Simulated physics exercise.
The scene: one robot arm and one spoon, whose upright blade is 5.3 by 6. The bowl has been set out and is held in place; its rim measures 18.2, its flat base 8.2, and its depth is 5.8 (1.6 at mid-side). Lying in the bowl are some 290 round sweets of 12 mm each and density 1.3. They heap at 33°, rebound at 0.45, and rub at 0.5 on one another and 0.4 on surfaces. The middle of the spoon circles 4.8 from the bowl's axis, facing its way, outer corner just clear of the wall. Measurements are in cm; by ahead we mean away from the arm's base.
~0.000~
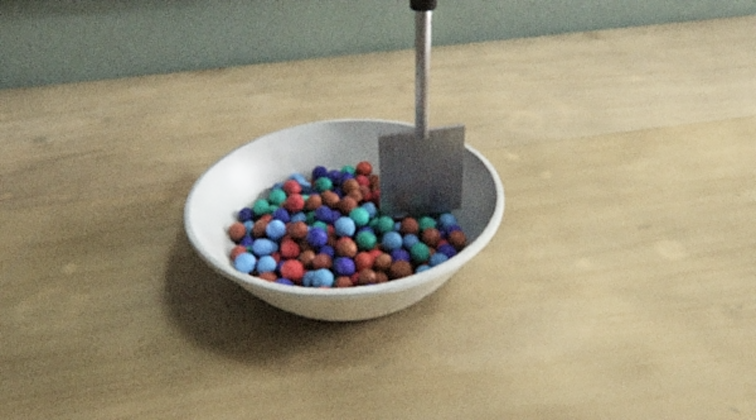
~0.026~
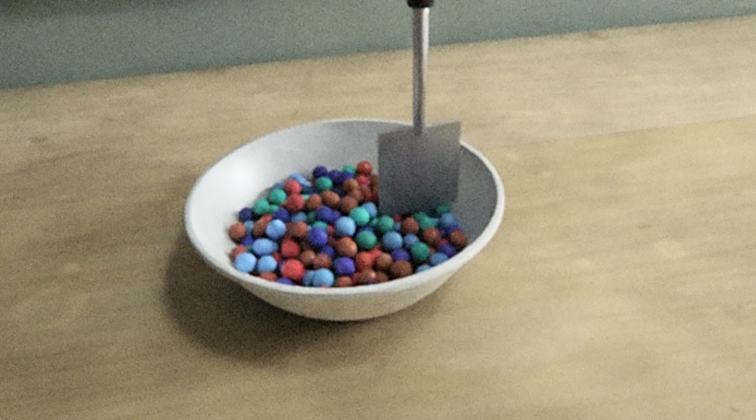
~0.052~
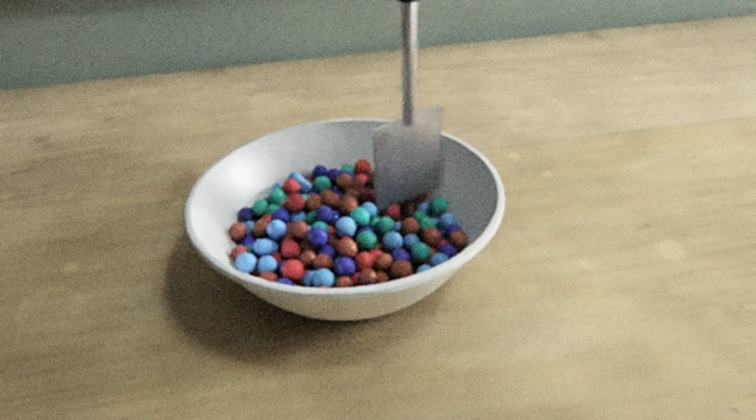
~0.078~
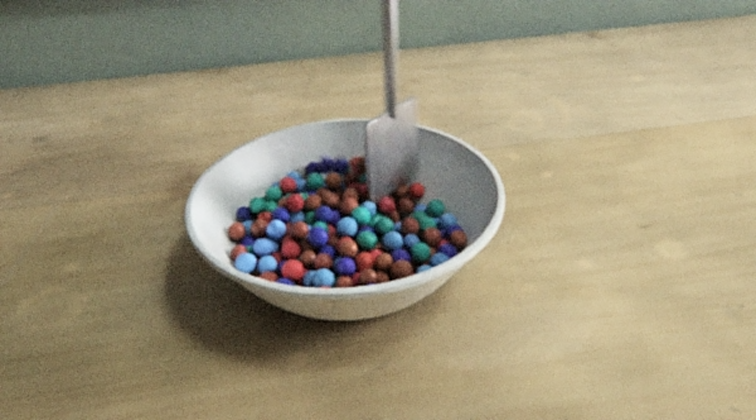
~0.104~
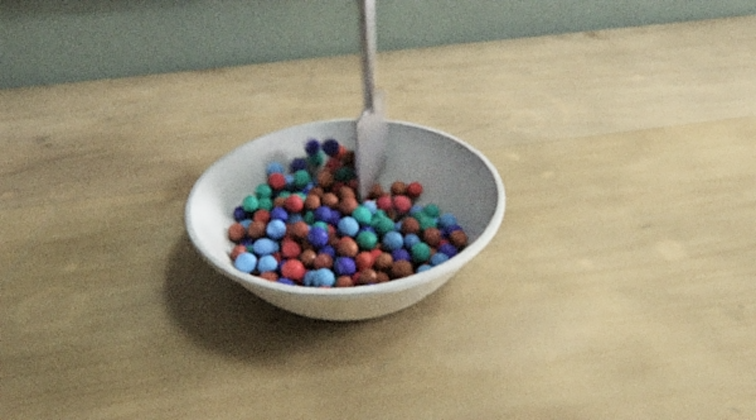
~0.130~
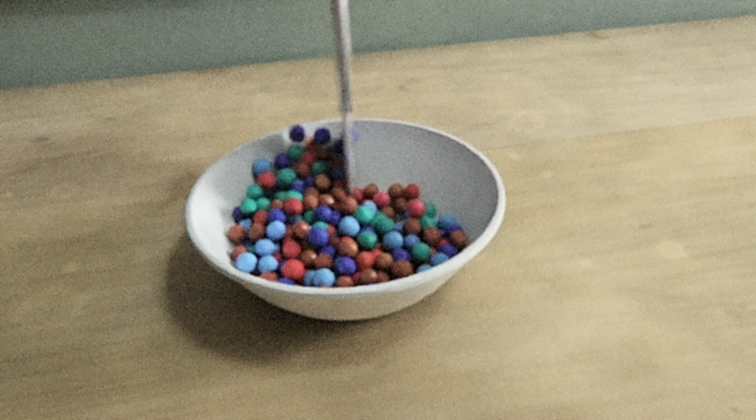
On a wooden tabletop, a flat metal blade on a thin upright handle sweeps leftward through small red, brown, blue and green balls in a white bowl, turning edge-on as balls heap up toward the back left rim.
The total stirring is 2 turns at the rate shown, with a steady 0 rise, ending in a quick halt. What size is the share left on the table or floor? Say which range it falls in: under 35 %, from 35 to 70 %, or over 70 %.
It falls from 35 to 70 %.
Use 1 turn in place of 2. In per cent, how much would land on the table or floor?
It would be around 25 percent.
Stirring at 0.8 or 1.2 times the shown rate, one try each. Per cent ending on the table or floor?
First try close to 30, second close to 40, in per cent.
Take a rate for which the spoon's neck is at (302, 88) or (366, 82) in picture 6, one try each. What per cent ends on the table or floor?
Near 45 per cent for the first, near 35 per cent for the second.
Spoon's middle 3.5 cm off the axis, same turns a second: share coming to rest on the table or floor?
That would come to roughly 35 percent.
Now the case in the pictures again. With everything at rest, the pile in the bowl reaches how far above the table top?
The top sits some 4.5 cm up.
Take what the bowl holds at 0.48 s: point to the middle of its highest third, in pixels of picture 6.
Upper-third centre: Approx. (447, 194) px.
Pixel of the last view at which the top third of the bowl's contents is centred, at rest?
About (379, 211).
After 0.48 s, 330° round, highest piece 9 above the table; 236 in the bowl, 35 on the table or floor, 19 in flight or on the tool.
After 0.83 s, 220° round, highest piece 8 above the table; 182 in the bowl, 98 on the table or floor, 10 in flight or on the tool.
After 1.20 s, 0° round, highest piece 5 above the table; 166 in the bowl, 124 on the table or floor.
After 1.90 s, 0° round, highest piece 4 above the table; 166 in the bowl, 124 on the table or floor.
In the end, 166 in the bowl, 124 on the table or floor. That is 43 % on the table or floor.
